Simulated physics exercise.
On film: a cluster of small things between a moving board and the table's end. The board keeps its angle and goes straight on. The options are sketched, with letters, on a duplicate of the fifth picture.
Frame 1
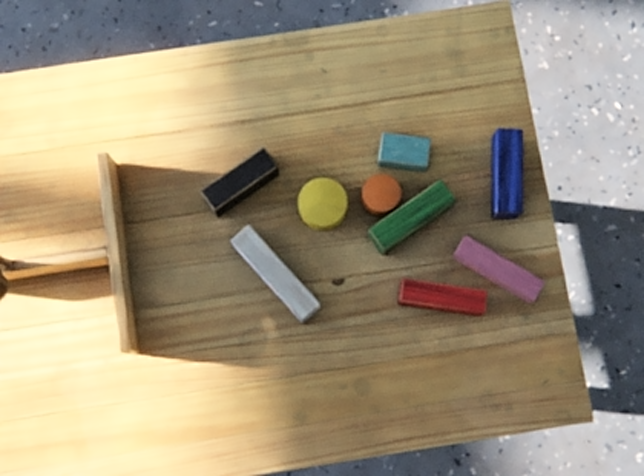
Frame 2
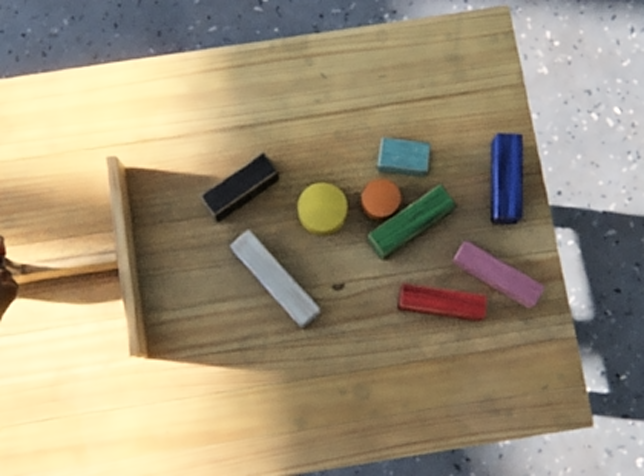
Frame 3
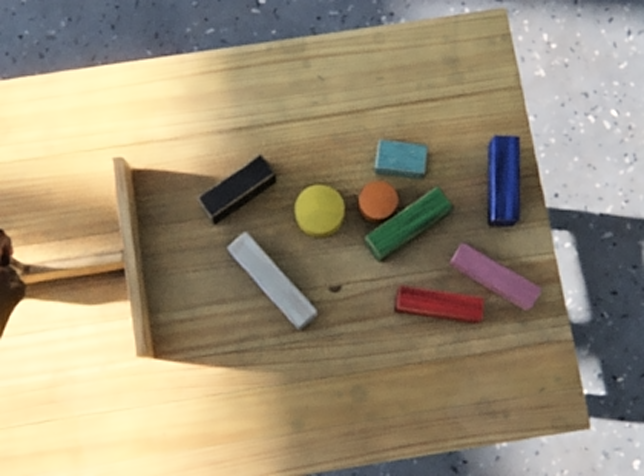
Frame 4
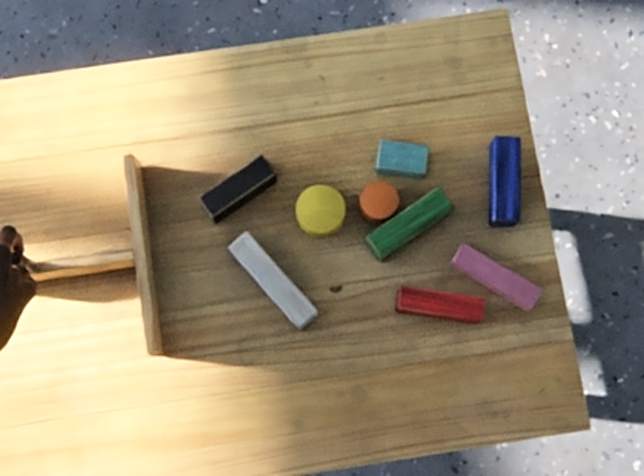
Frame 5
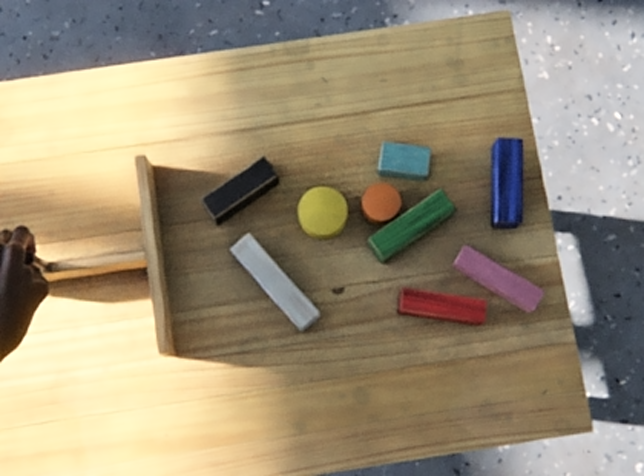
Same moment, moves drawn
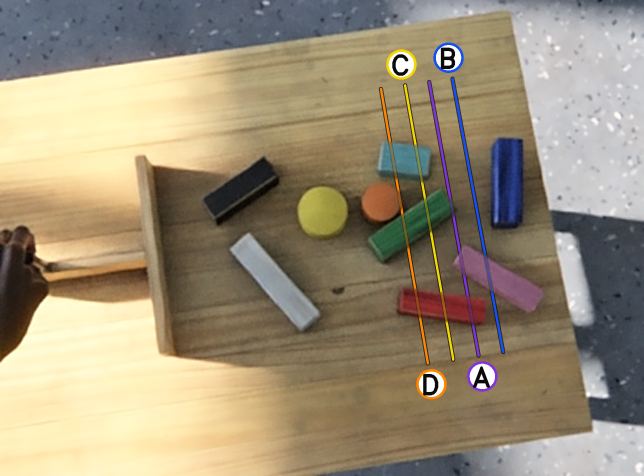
To begin with, a wooden board on a handle stands at the left of a table, with colourful sticks, a small teal block and two round pieces spread to its right. A dark hand at the left edge then pushes the board slowly rightward, narrowing the gap, while the pieces stay in place.
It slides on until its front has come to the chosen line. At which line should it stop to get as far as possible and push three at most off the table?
Stop at B.
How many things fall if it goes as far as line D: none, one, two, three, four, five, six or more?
By then, none.
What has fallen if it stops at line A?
The blue stick goes over.
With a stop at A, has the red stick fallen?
No.
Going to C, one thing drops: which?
The blue stick.
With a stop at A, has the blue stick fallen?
By then, yes.
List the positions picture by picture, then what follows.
Orange tin (381, 195); white stick (276, 274); yellow tin (323, 205), in the first frame.
Board (122, 254); blue stick (507, 179), in the second frame.
Board (129, 254); black stick (237, 189), in the third frame.
Board (140, 252); green stick (410, 224), in the fourth frame.
Board (151, 252); orange tin (381, 204); white stick (275, 283); yellow tin (323, 214), in the fifth frame.
On the marked copy, A at (453, 215); B at (477, 212); C at (429, 219); D at (404, 223).
With B. Early on, board (269, 235); black stick (304, 170); white stick (298, 282).
Further on, board (386, 217); blue stick (514, 183); orange tin (465, 182).
At the end, board (478, 203); blue stick over the edge; orange tin over the edge; two fallen.
As for the rest, A is within the limit but short; C is within the limit but short; D is within the limit but short.
